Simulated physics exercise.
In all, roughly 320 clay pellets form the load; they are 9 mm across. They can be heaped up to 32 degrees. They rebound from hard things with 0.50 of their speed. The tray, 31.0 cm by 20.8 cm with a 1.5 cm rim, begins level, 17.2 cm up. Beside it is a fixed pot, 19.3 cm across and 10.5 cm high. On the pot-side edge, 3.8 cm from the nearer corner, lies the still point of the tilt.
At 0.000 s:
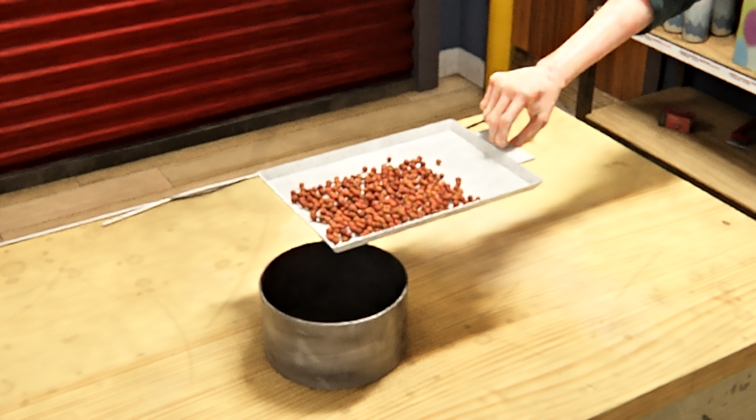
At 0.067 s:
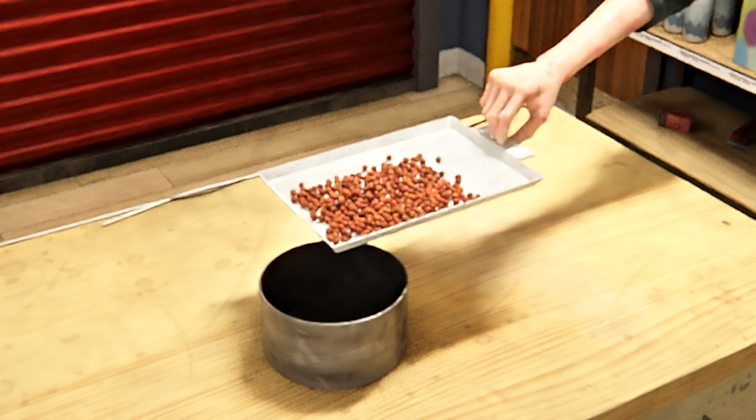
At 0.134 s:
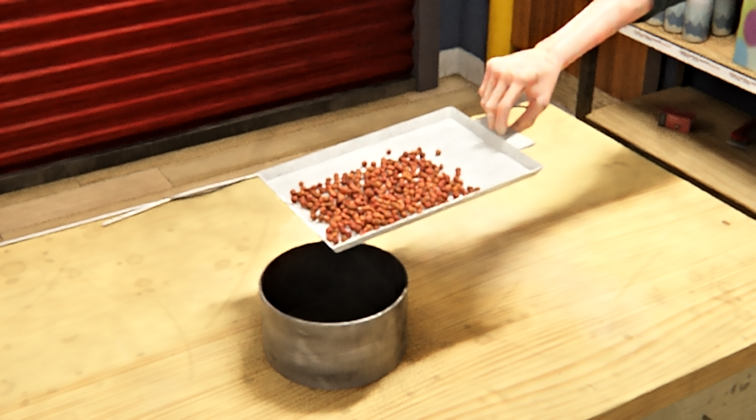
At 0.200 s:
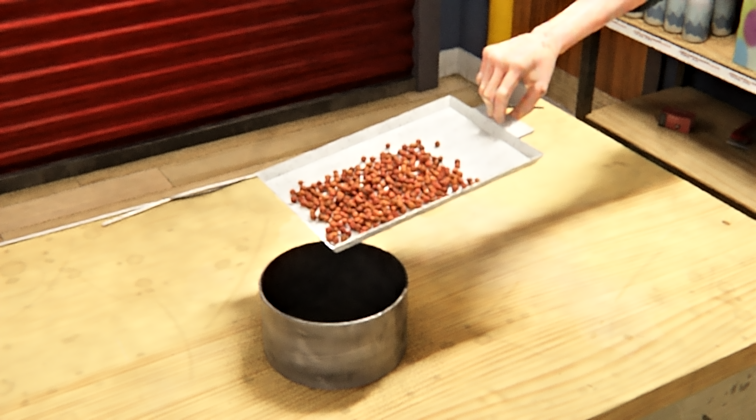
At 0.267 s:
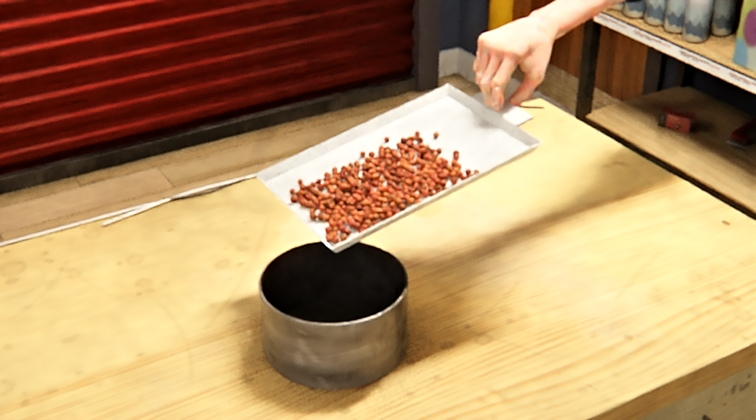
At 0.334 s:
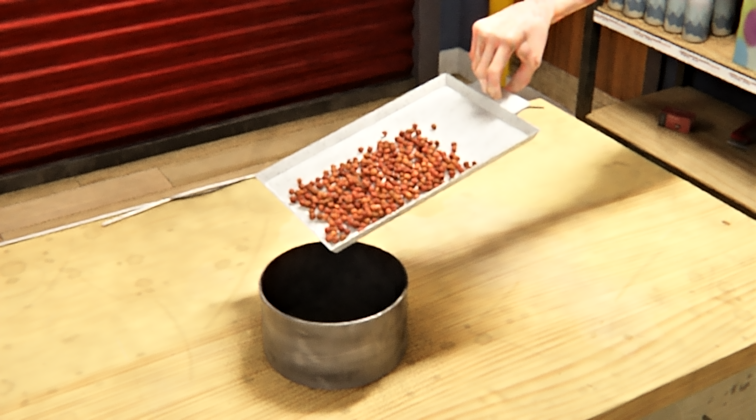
The video shows a hand gripping the right end of a white tray of reddish-brown pellets above a dark metal pot on a wooden table, steadily raising that end so the tray slants down toward the left.
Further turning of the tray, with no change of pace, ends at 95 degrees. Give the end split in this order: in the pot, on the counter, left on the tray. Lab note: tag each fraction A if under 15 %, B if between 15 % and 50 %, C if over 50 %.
Pot = C, counter = B, tray = A.
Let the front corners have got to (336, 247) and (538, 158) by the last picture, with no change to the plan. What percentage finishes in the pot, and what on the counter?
Final per cent - pot 90, counter 10.
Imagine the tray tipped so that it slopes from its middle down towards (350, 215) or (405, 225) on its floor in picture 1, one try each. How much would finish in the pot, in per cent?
Approximately 85 percent, then 75 percent.
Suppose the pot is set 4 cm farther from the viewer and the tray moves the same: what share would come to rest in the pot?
It would come to roughly 75 percent.
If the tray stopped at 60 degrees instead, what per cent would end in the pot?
Around 40 in a hundred.
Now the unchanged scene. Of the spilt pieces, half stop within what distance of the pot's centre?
I'd say around 16 centimetres.
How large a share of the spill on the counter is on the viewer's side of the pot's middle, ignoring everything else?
About 0 per cent.
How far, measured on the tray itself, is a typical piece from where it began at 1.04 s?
By then it sits near 8 cm from where it began.
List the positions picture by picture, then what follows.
In the first frame, tray tilt 0 degrees, front corners at (336, 242) and (536, 179); middle of the pieces at (382, 199); pot at (334, 279).
In the second frame, tray tilt 1 degrees, front corners at (336, 242) and (536, 176); middle of the pieces at (382, 198).
In the third frame, tray tilt 4 degrees, front corners at (335, 242) and (536, 166), lowest corner left back; middle of the pieces at (381, 194).
In the fourth frame, tray tilt 7 degrees, front corners at (335, 243) and (535, 154), lowest corner left back; middle of the pieces at (381, 190).
In the fifth frame, tray tilt 11 degrees, front corners at (334, 243) and (534, 142), lowest corner left back; middle of the pieces at (380, 186).
In the sixth frame, tray tilt 15 degrees, front corners at (333, 243) and (532, 130), lowest corner left back; middle of the pieces at (378, 182); pot at (334, 279). The tray's pace is about 55 degrees a second.
After 1.04 s, tilt 52 degrees; the tray holds 90 %, the pot 0 %.
After 1.51 s, tilt 77 degrees; the tray holds 30 %, the pot 40 %.
Then, at 2.05 s, tilt 95 degrees; the tray holds 0 %, the pot 60 %.
In the end, at 2.4 s, pot 60 %, counter 40 %, tray 0 %.
